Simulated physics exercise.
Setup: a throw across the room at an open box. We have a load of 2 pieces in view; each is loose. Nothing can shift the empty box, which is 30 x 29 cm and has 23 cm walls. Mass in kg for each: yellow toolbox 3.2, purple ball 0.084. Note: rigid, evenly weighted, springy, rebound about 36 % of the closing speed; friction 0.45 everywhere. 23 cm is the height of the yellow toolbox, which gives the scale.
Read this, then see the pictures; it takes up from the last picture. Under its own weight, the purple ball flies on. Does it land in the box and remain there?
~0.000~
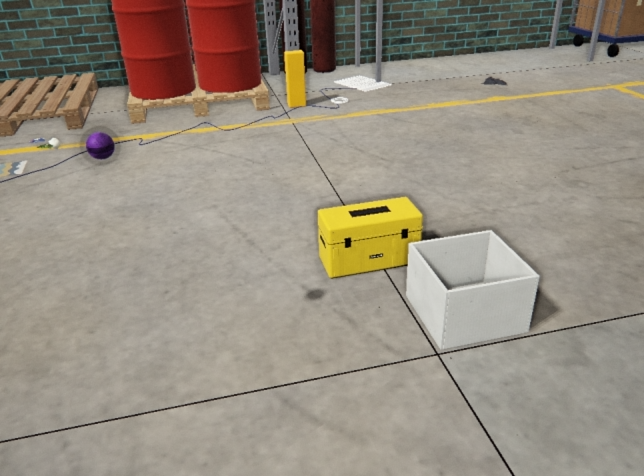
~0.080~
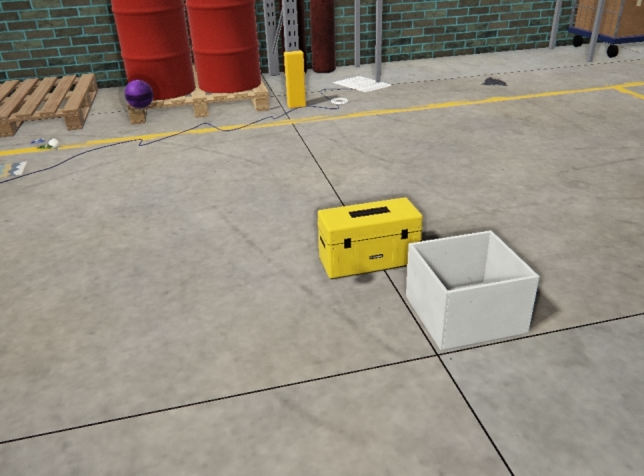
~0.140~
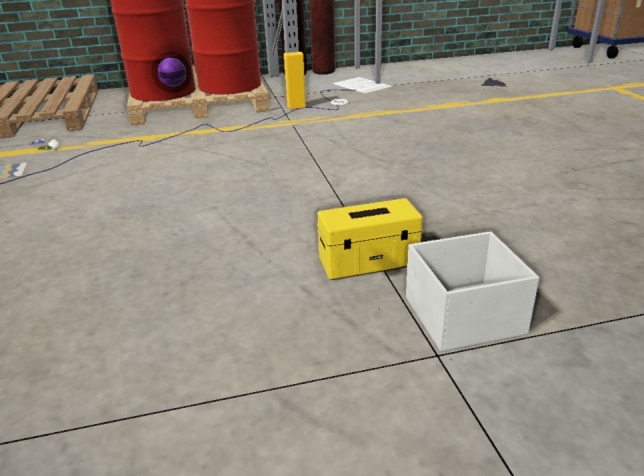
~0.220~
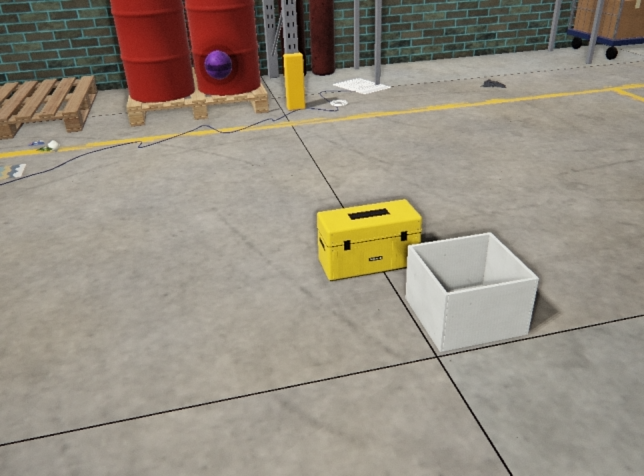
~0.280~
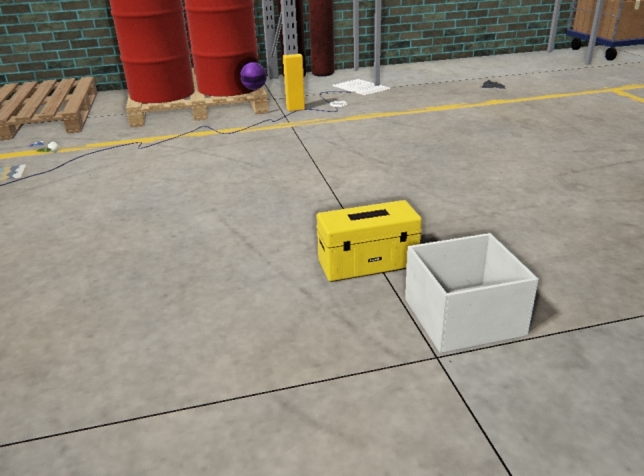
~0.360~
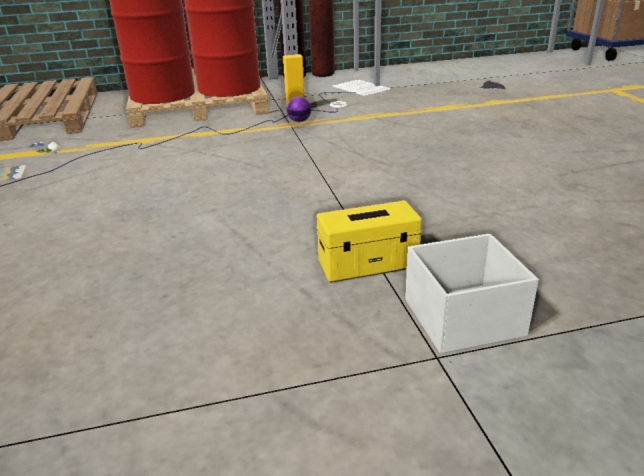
I'd say it is not contained.
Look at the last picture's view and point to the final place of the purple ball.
Roughly at pixel (262, 322).
After 0.66 s, ball outside, 25 cm from the box's middle; purple ball near (393, 299).
After 0.96 s, ball outside, 50 cm from the box's middle; purple ball near (322, 313).
In the end (2.9 s), ball outside, 71 cm from the box's middle; yellow toolbox under 10 cm from the start. At the end, from the last picture's camera, purple ball near (262, 322).
